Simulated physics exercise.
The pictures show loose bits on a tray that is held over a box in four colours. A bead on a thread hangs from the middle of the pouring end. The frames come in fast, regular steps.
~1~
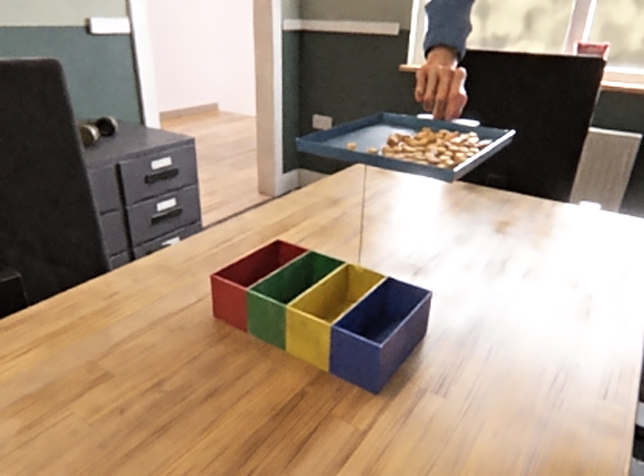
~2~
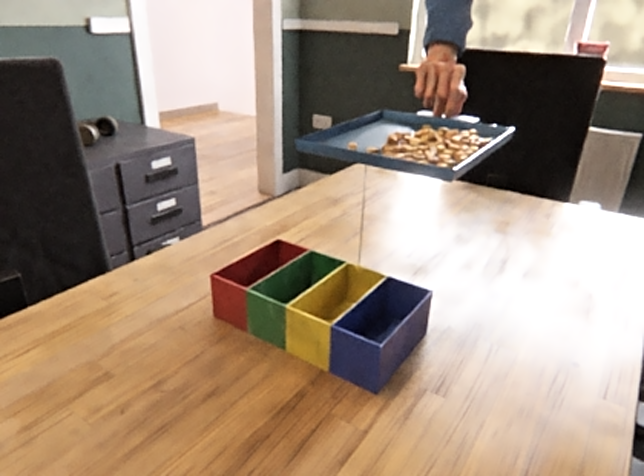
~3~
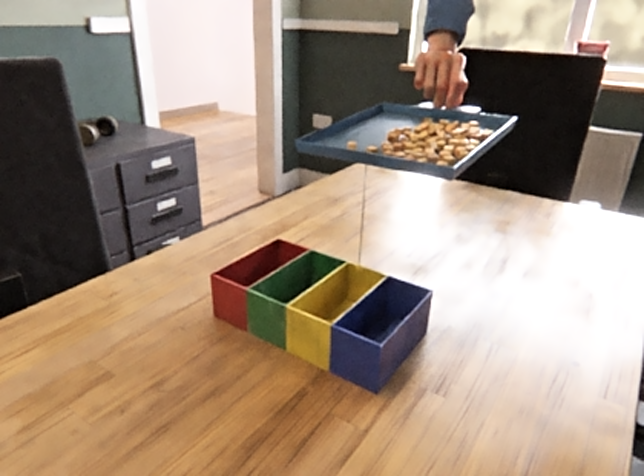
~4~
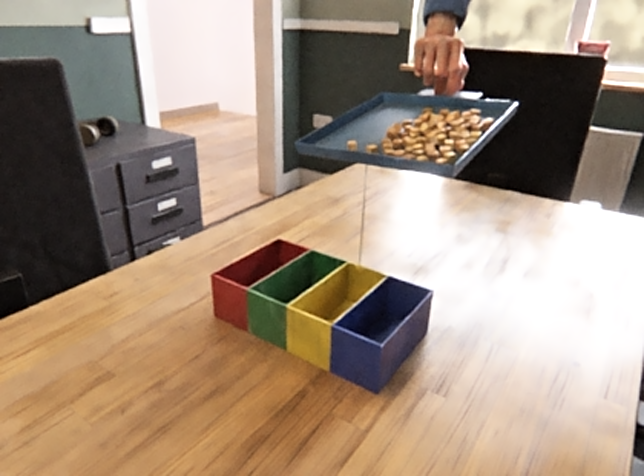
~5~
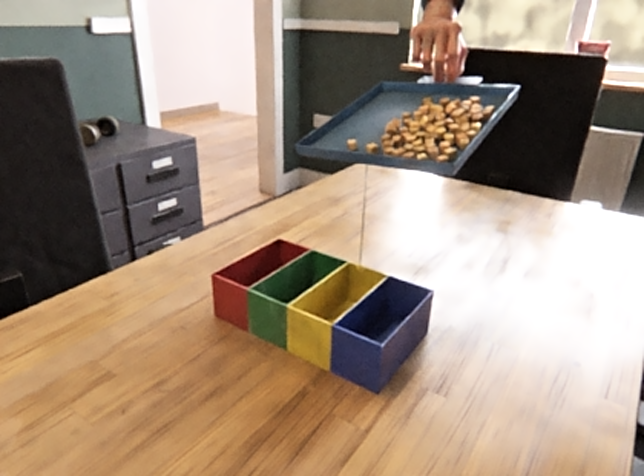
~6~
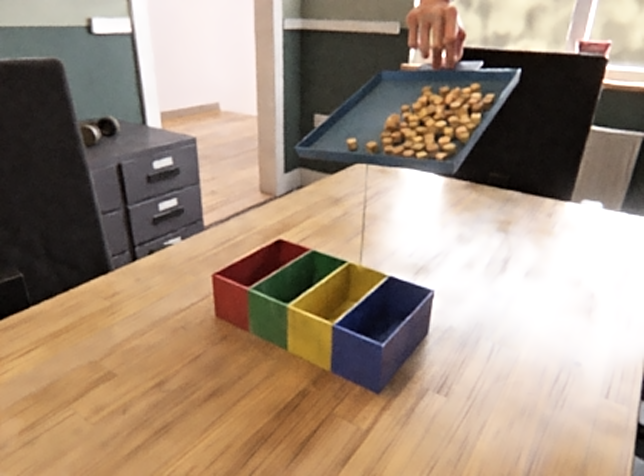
In a room with a wooden table, a hand held a blue tray of small tan pieces above a red, green, yellow and blue box, then gradually raised the tray's far side.
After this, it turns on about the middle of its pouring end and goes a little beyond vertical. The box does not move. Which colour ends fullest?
It favours the green compartment.
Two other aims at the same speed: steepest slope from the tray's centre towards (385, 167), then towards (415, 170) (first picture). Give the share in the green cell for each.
Roughly 0 per cent, and 0 per cent.
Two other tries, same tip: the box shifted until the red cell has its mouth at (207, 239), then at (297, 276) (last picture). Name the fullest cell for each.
First the blue cell, then the red one.
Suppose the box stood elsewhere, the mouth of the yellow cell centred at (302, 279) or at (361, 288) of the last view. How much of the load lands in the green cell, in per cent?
In turn 10 and 30 in a hundred.
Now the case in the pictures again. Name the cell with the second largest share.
It is that yellow cell.
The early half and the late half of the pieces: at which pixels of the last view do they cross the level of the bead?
Early half (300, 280), late half (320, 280).
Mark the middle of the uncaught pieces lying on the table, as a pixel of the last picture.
Close to (233, 400).
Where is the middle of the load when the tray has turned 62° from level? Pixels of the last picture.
Roughly at (376, 129).
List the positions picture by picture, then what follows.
The first picture shows corners of the pouring end (298, 139) and (453, 170), level; middle of the load (432, 150), small wooden cubes; bead on its thread (359, 269); red cell (229, 299); green cell (266, 316); yellow cell (308, 334); blue cell (354, 355).
The second picture shows corners of the pouring end (297, 139) and (453, 169), level; middle of the load (432, 148).
The third picture shows corners of the pouring end (297, 140) and (453, 167), tipped barely, lowest at the left corner; middle of the load (432, 144).
The fourth picture shows corners of the pouring end (297, 142) and (453, 165), tipped a little, lowest at the left corner; middle of the load (432, 138).
The fifth picture shows corners of the pouring end (297, 144) and (453, 163), tipped a little, lowest at the left corner; middle of the load (432, 131).
The sixth picture shows corners of the pouring end (297, 147) and (452, 162), tipped clearly, lowest at the left corner; middle of the load (432, 125); red cell (231, 299); green cell (268, 315); yellow cell (310, 334); blue cell (356, 355).
Just after the last frame, tray tipped steeply; every one on the tray.
A moment on, tray tipped right over; almost all on the tray; about a tenth in the green cell.
Further on, tray tipped past a quarter turn; roughly a third in the green cell; roughly a quarter in the yellow cell; about a tenth in the blue cell; about a tenth in the red cell; roughly a quarter falling or outside the box.
When it is over, tray tipped past a quarter turn; roughly a third in the green cell; roughly a quarter in the yellow cell; about a tenth in the blue cell; about a tenth in the red cell; roughly a quarter outside the box.
